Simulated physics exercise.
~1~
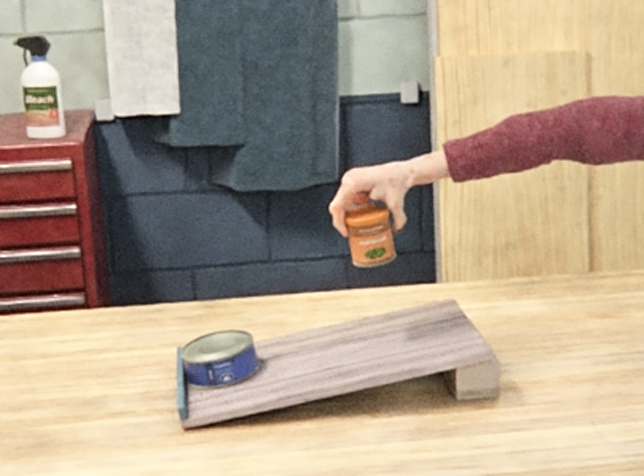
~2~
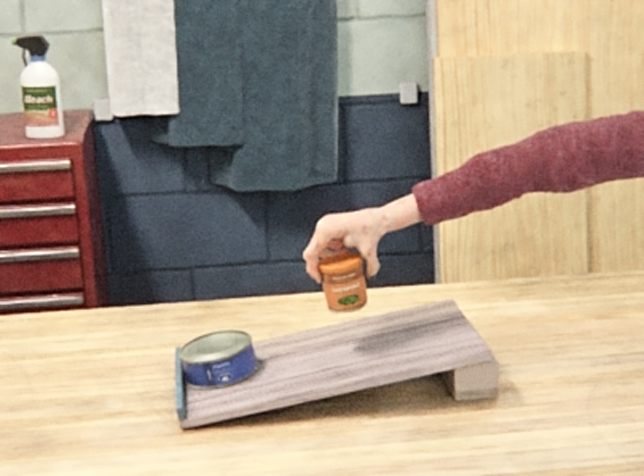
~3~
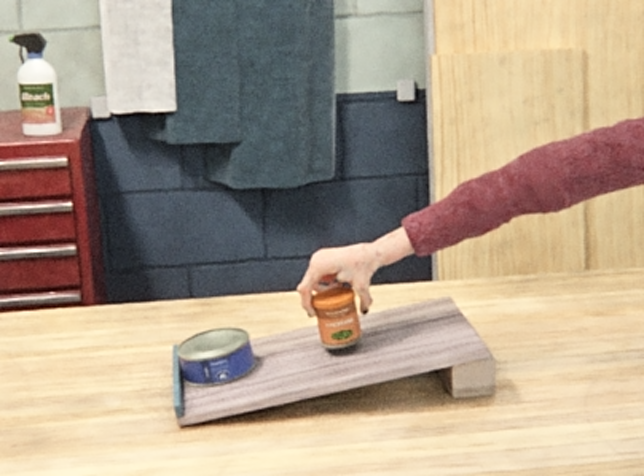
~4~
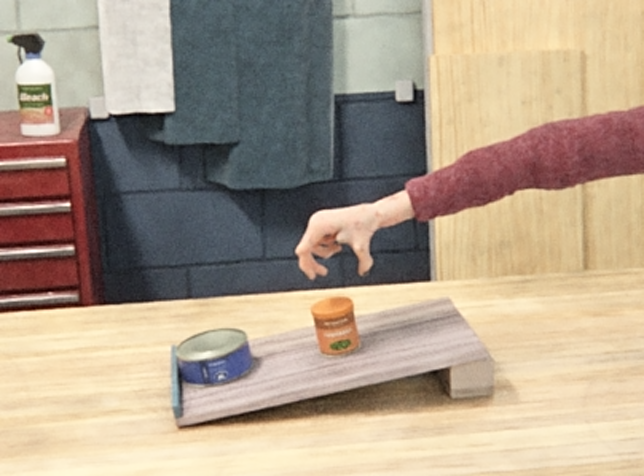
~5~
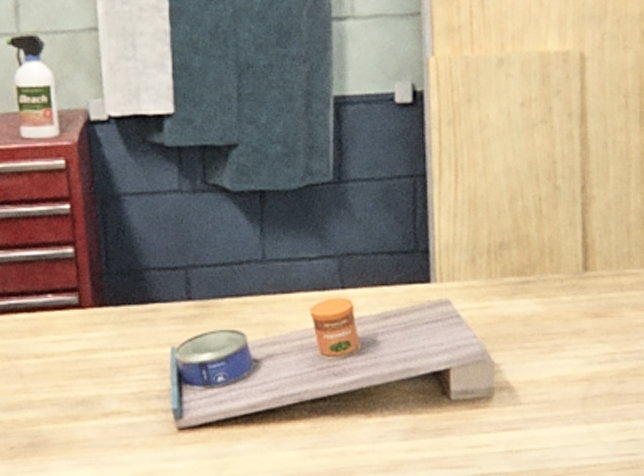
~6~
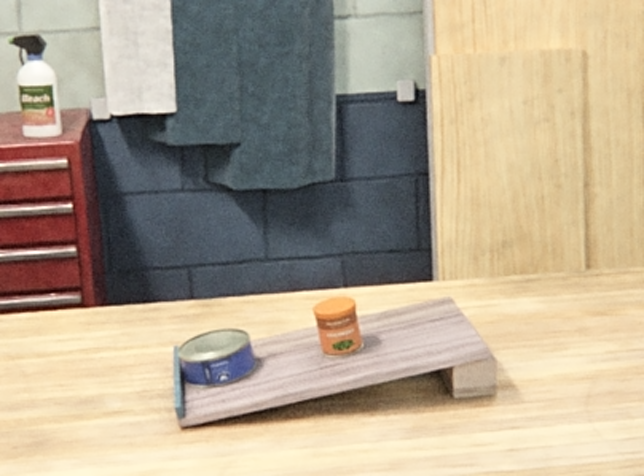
At the start, a hand in a maroon sleeve holds an orange tin above a sloping wooden board propped up at its right end on a workbench, with a blue tub resting at the low left end. The hand carries the tin left and down toward the middle of the board. It sets the tin upright on the slope, then lets go and draws back, fingers open. The arm leaves the view, and the orange tin stays where it was placed. At the end, both the tin and the blue tub rest still on the board.
